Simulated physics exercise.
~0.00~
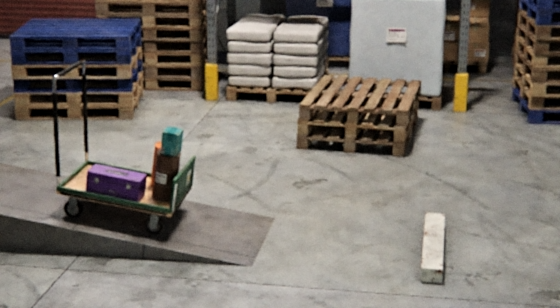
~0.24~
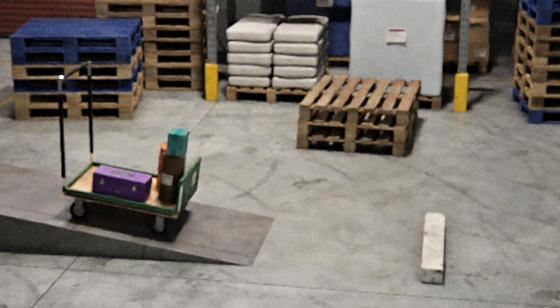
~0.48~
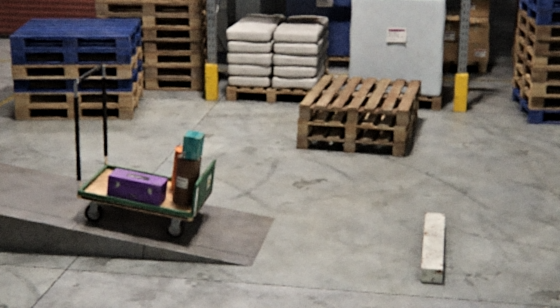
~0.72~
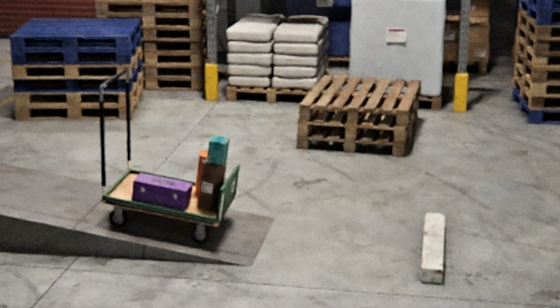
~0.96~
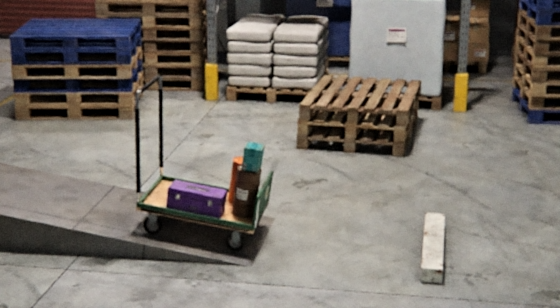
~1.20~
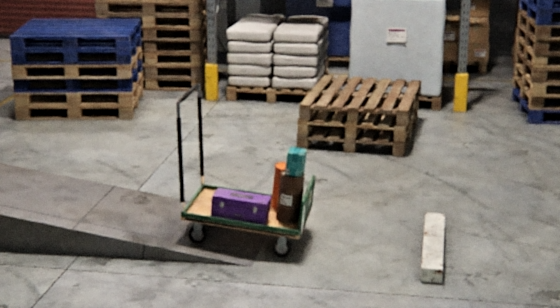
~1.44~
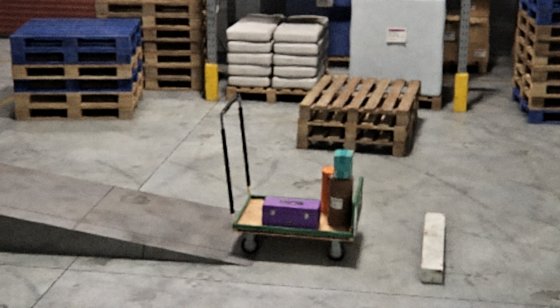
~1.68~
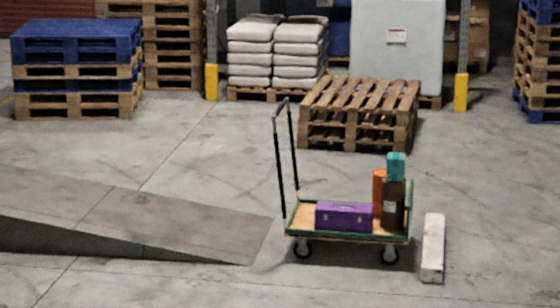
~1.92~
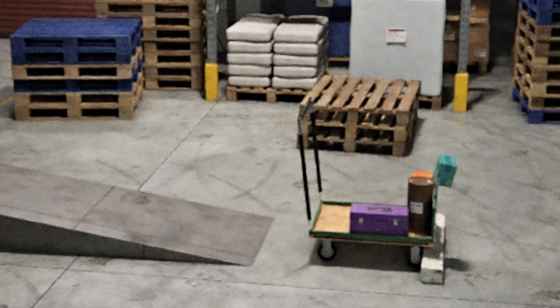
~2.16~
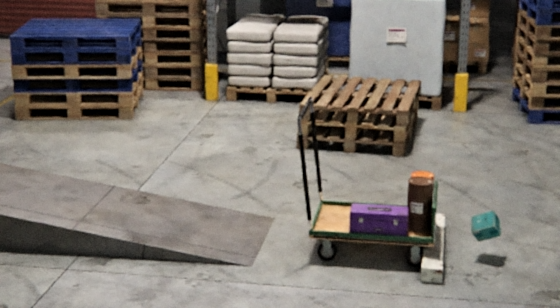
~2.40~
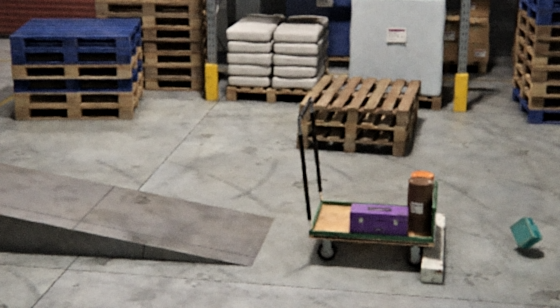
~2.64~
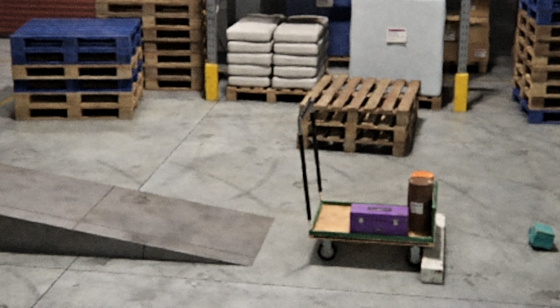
A warehouse floor is seen from slightly above, with stacked pallets and pale sacks behind and a grey ramp sloping down from the left. On the ramp, a green-edged trolley carries a purple toolbox at its middle and, at its right end, an orange canister, a brown canister and a turquoise box above them. The trolley rolls down to the right, gathering speed, and crosses the flat floor. It stops against a pale kerb, and the turquoise box flies off ahead, tumbling onto the floor at right. The toolbox and both canisters remain aboard, the canisters upright.
